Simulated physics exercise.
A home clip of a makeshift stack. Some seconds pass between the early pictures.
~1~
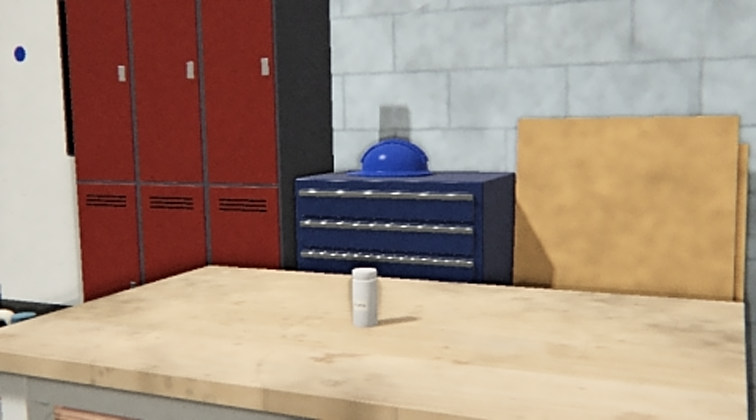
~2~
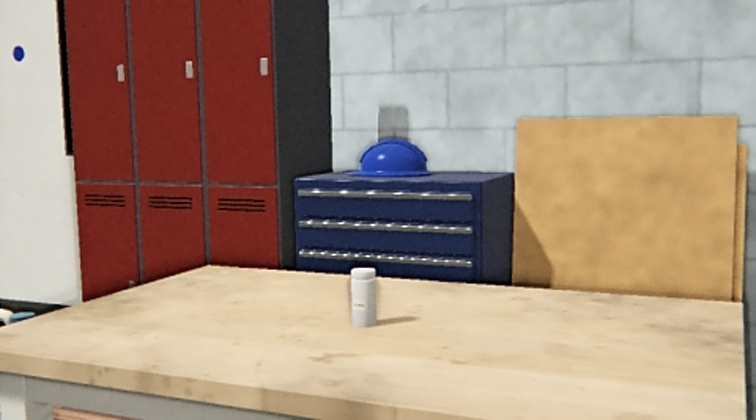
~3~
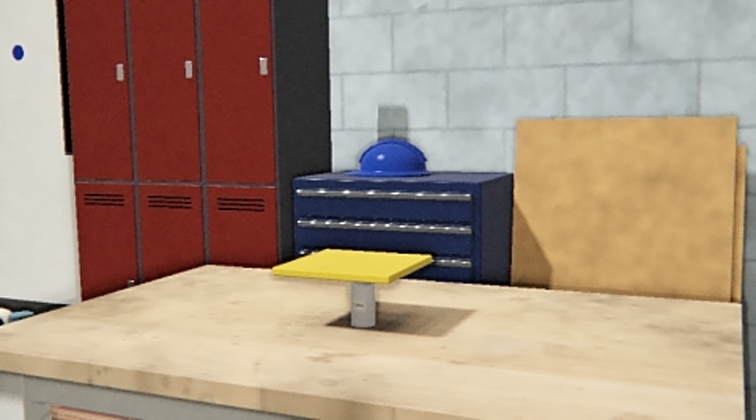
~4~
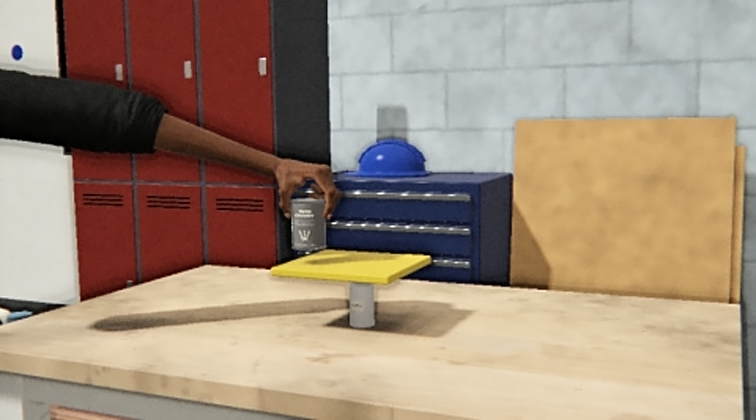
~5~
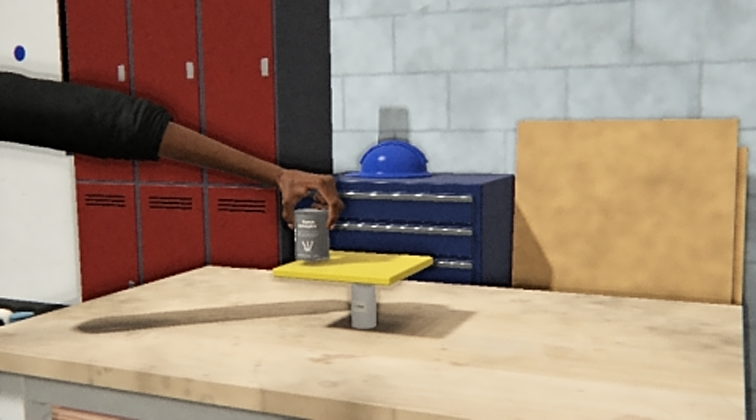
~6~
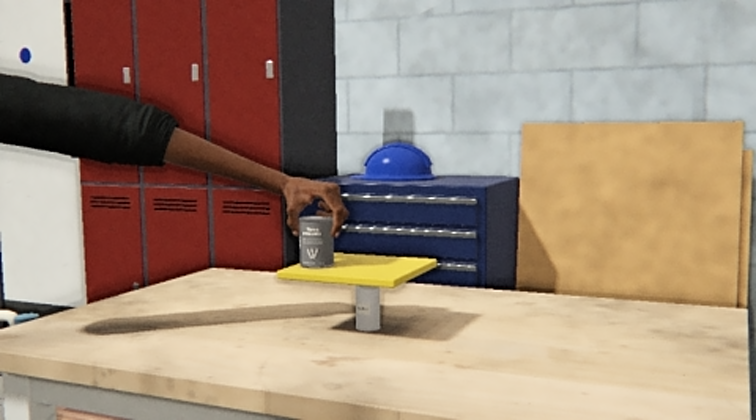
A yellow board lies across the top of a small white shaker on a pale wooden workbench, seen from slightly above in a workshop-like room. Red lockers stand behind at left, a blue drawer cabinet topped with a blue helmet at centre, and a tan panel at right. The shaker first stands alone, then the board appears on it, and a dark-sleeved arm from the left lowers a grey tin onto the board's left side, still holding it as the view shifts very slightly.
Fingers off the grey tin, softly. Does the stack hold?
In the end the stack loses its balance.
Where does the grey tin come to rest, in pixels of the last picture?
Around (274, 308).
Then, 0.30 s later than the last frame, grey tin now fallen; yellow lid tilted by 45°.
Then, 0.60 s later than the last frame, yellow lid tilted by 60°; white shaker tilted by 6°.
Then, 0.90 s later than the last frame, white shaker and yellow lid now fallen.
When it is over, fallen, grey tin, white shaker and yellow lid. End places, in pixels of the last picture, grey tin near (274, 307). The stack comes apart.
